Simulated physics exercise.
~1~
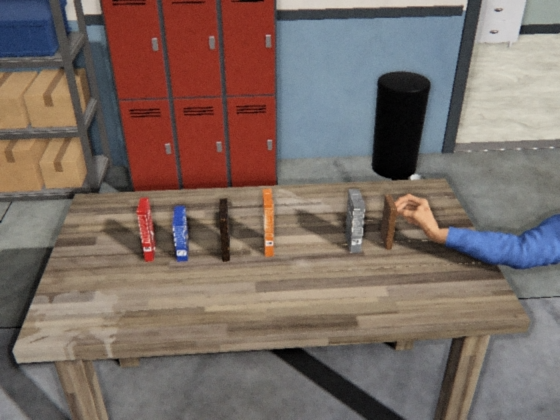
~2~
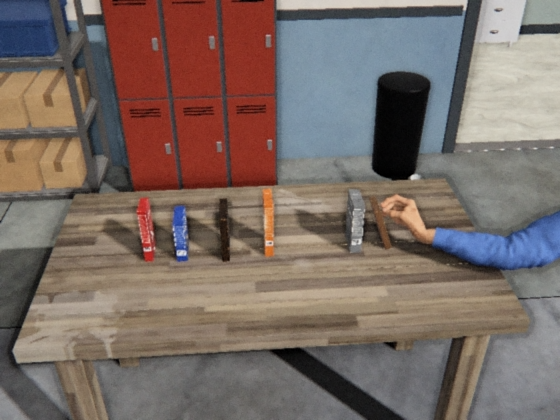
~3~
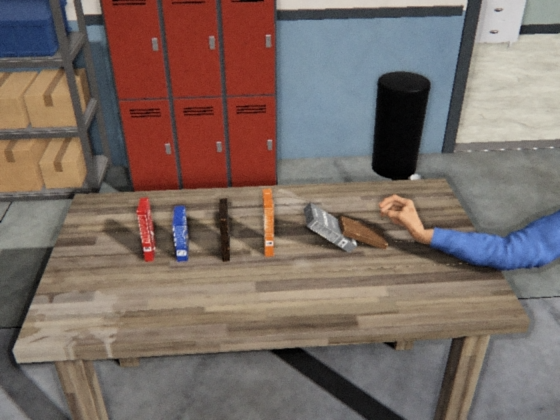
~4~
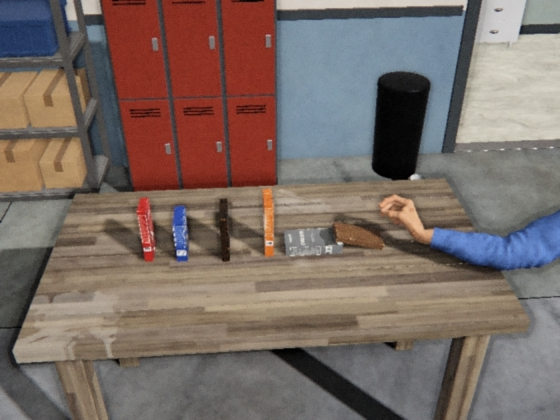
On a wooden table by red lockers, a hand tips a brown board left, toppling a grey packet; four upright pieces stay standing.
